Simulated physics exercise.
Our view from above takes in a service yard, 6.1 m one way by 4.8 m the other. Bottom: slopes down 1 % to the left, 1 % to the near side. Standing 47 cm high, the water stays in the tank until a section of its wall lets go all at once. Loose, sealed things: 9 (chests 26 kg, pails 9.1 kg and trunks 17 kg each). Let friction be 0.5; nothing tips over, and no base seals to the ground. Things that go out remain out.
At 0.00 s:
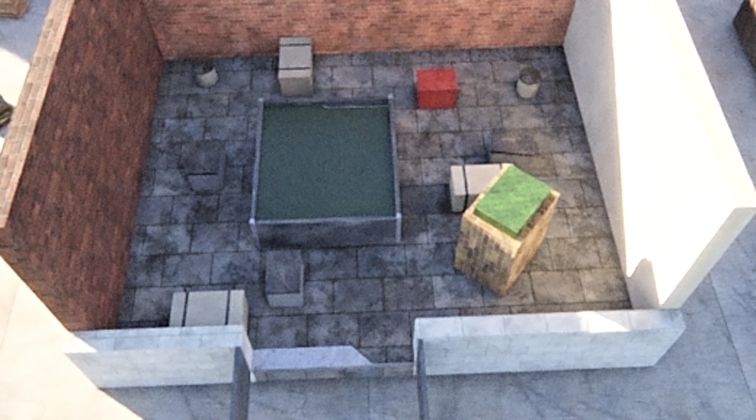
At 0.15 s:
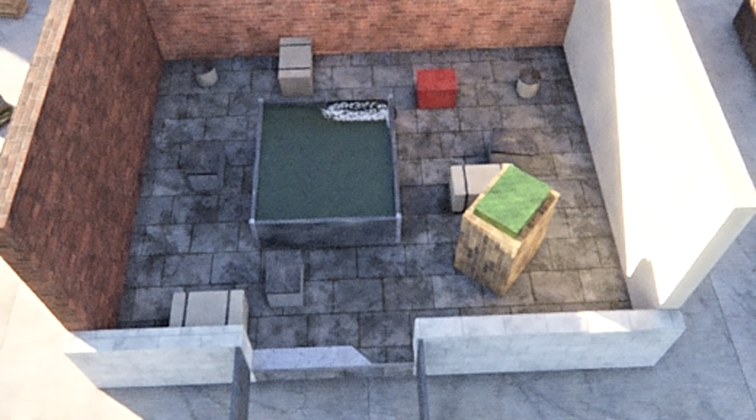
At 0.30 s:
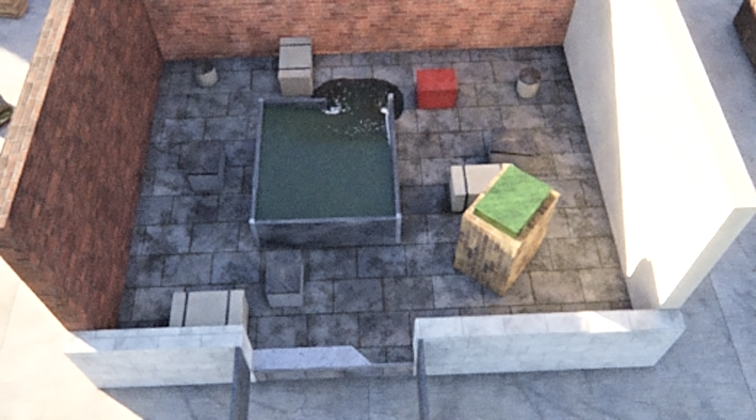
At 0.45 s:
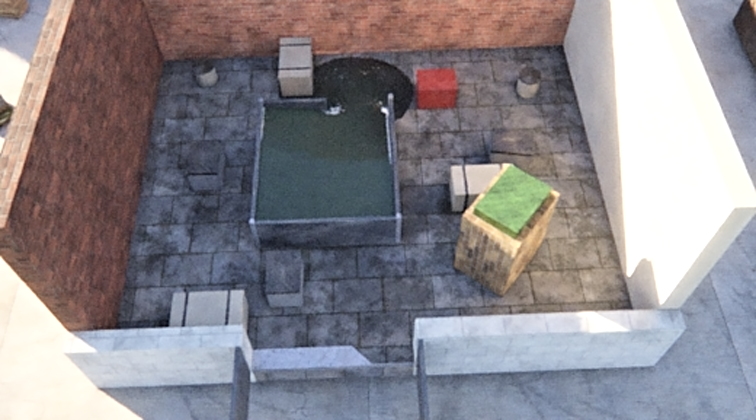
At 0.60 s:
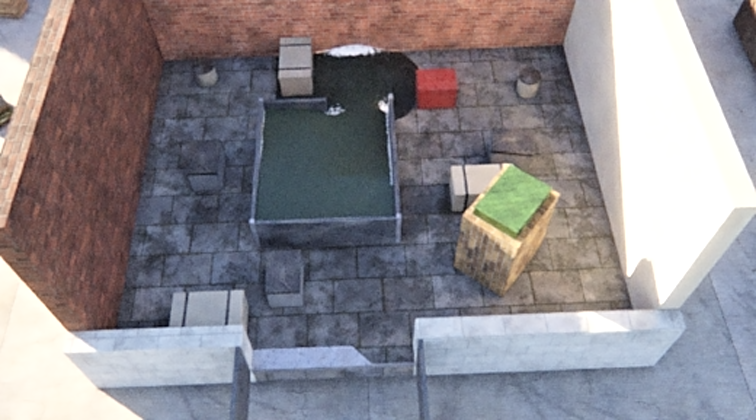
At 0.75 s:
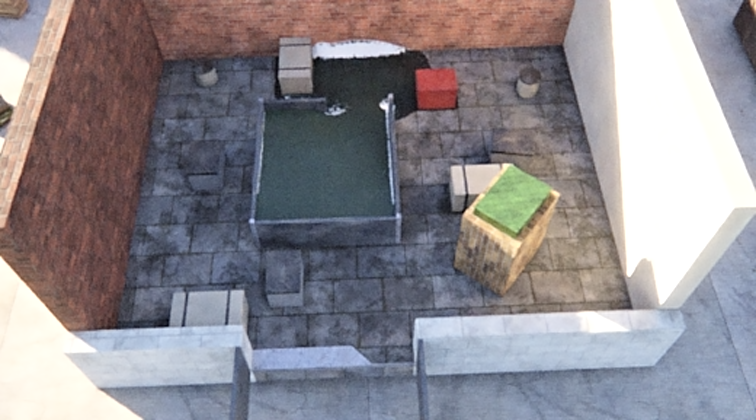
Walled service yard with a raised tank of dark green water pouring out over its back edge, spreading across paving to the brick wall.
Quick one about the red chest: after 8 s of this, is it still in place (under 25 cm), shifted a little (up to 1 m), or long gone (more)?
Still in place.
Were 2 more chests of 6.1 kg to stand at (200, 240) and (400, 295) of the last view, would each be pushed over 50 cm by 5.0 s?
Lab note - ordered: Below threshold / below threshold.
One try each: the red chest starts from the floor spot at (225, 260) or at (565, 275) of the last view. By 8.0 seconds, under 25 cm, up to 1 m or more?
Well, the first time it keeps still, and the second time it keeps still.
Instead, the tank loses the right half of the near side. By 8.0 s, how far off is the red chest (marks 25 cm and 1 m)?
The red chest simply stays where it is.
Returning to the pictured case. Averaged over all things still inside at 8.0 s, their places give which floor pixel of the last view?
Centre of the remaining things: Roughly (351, 195).
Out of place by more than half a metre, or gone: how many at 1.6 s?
0 in all.
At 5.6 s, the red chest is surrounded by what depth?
Depth: About 4 cm.
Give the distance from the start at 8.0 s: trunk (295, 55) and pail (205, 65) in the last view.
First 140 cm, then 300 cm.
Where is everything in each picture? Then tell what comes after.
The red chest at (437, 79) rests on the ground; water covers 3.3 m2; 0 of 9 have shifted, in the first picture.
The red chest at (437, 79), on the bottom; water covers 3.7 m2; 0 of 9 have shifted, in the second picture.
The red chest at (437, 79), on the bottom; 4.2 m2 under water; 0 of 9 have shifted, in the third picture.
The red chest at (437, 79) rests on the ground; water covers 4.9 m2; 0 of 9 have shifted, in the fourth picture.
The red chest at (437, 79) rests on the ground; 5.3 m2 under water; 0 of 9 have shifted, in the fifth picture.
The red chest at (437, 79) rests on the ground; water covers 5.5 m2; 0 of 9 have shifted, in the sixth picture.
After 1.6 s the red chest is near (437, 79), 0.0 m from its start, aground; 0 of 9 are out; 0 afloat.
After 3.6 s the red chest is near (437, 79), 0.0 m from its start, aground; 0 of 9 are out; 1 afloat.
After 5.6 s the red chest is near (437, 79), 0.0 m from its start, aground; 0 of 9 are out; 0 afloat.
After 8.0 s the red chest is near (437, 79), 0.0 m from its start, aground; 0 of 9 are out; 2 afloat.
